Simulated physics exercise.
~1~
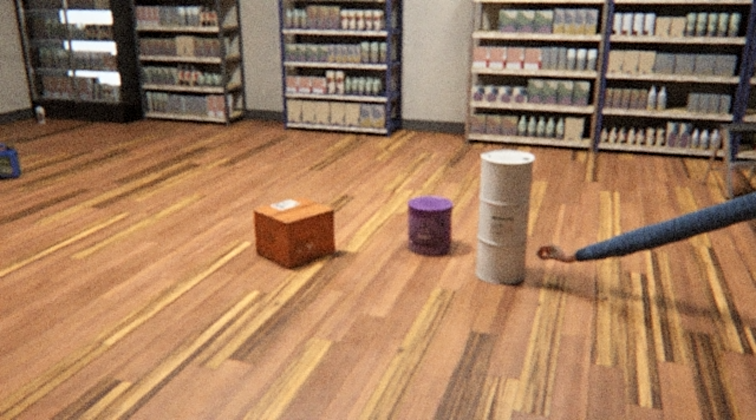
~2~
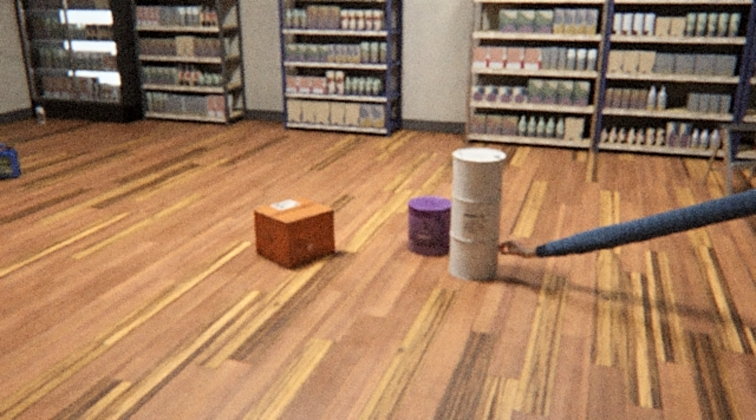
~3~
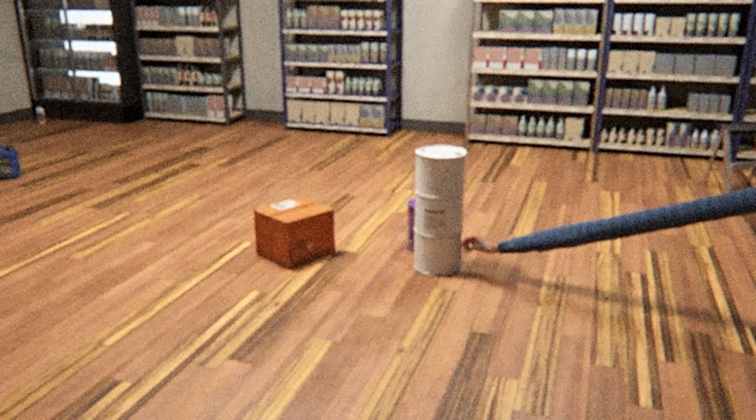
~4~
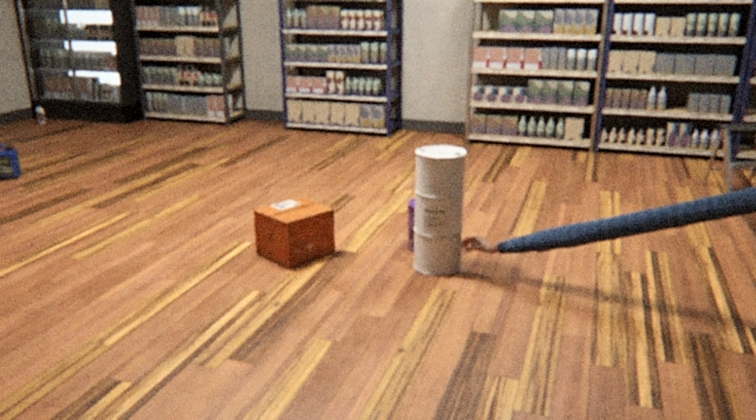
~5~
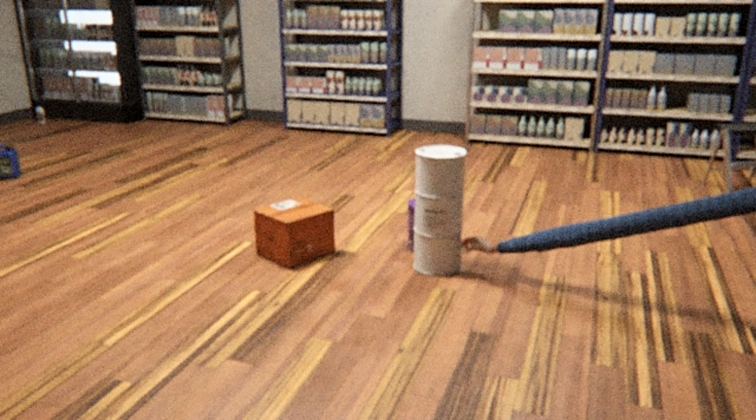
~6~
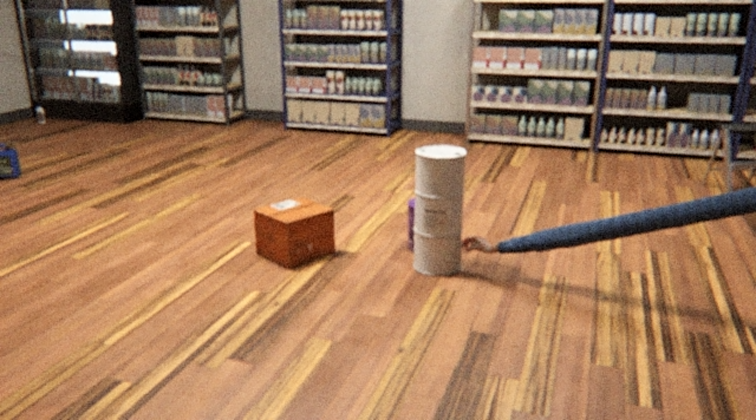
On a store's wooden floor, a blue arm's fingertip pushing an upright white drum left, stopping with it partly hiding a purple pail.
